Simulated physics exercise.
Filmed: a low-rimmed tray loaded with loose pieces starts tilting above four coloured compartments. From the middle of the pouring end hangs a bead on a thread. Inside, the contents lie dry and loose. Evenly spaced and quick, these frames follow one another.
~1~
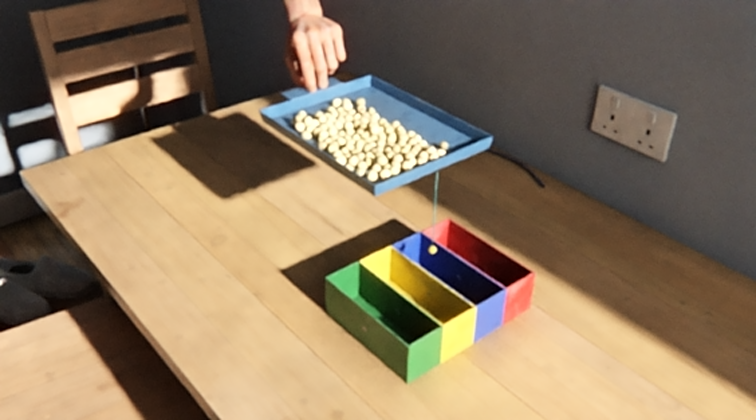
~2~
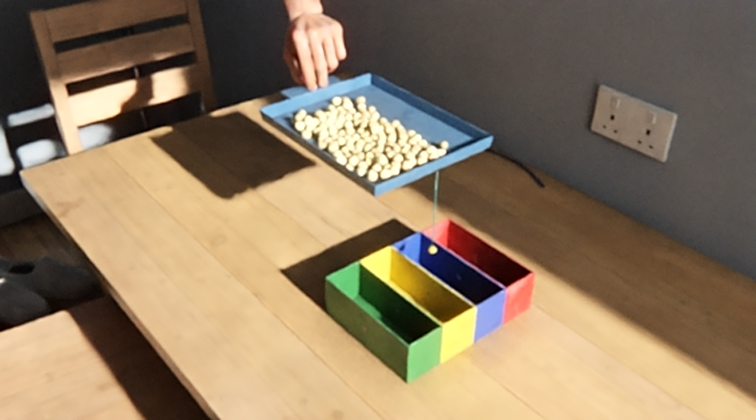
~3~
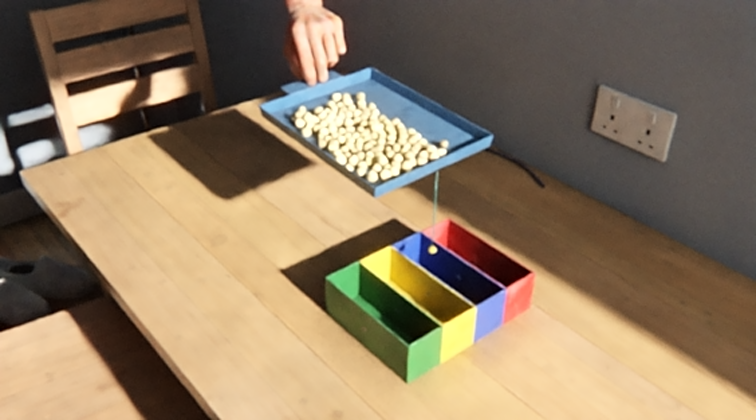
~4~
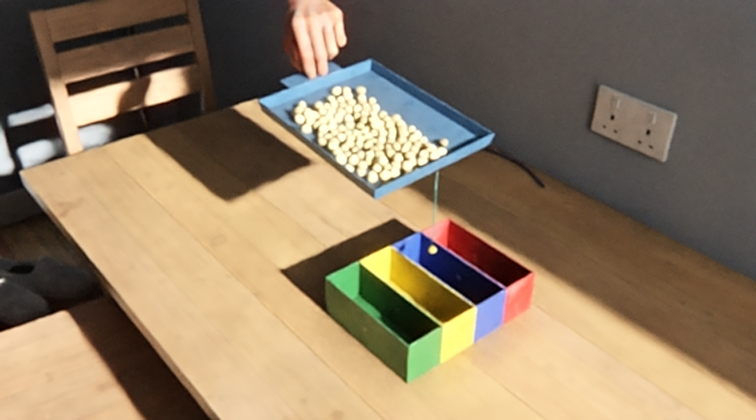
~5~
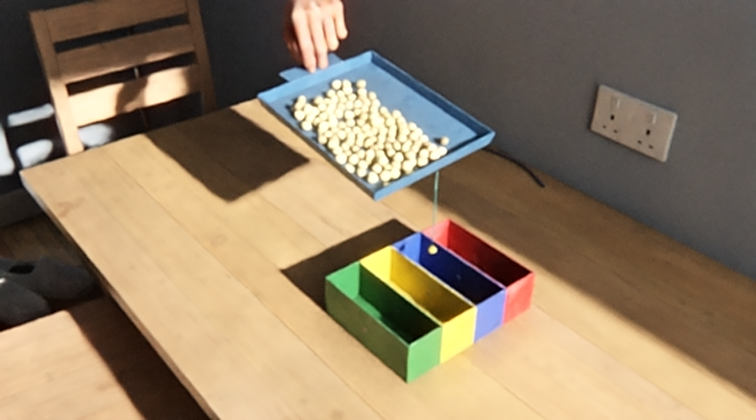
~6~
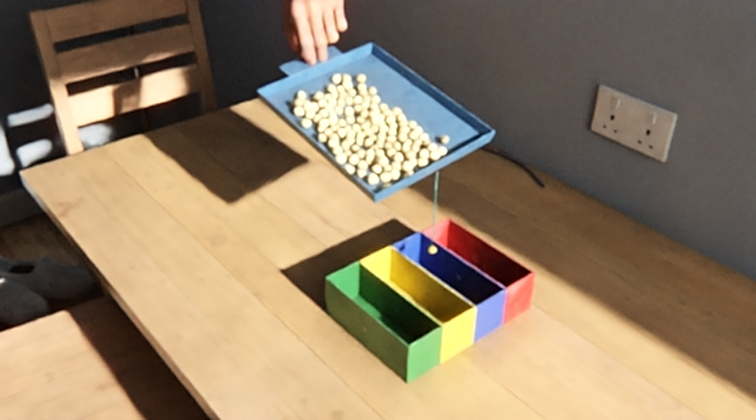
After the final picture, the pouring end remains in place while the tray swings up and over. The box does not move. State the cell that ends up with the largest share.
It is the green cell.
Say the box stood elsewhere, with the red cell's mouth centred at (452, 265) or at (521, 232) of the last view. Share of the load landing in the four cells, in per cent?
About 100 in a hundred, then about 10 in a hundred.
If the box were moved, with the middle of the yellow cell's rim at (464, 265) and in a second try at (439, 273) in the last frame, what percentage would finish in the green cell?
Close to 10 in a hundred, then close to 60 in a hundred.
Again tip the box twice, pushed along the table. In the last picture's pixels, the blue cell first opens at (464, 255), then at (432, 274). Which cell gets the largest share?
Try 1 - the green cell; try 2 - the cell in yellow.
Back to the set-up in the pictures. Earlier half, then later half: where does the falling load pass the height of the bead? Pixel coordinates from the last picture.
First roughly (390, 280), then roughly (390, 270).
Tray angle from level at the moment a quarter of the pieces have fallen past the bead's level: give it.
My estimate is some 95 degrees.
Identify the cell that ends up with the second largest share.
Runner-up: Yellow.
Soon, tray tipped steeply; all on the tray.
A while on, tray tipped right over; about two thirds on the tray; a small part in the green cell; a stray few in the yellow cell; a stray few in the blue cell; about a quarter falling or outside the box.
Towards the end, tray tipped past a quarter turn; about two thirds in the green cell; about a third in the yellow cell; a stray few in the blue cell; a stray few in the red cell; a small part falling or outside the box.
Finally, tray tipped past a quarter turn; about two thirds in the green cell; about a third in the yellow cell; a stray few in the blue cell; a stray few in the red cell; a small part outside the box.
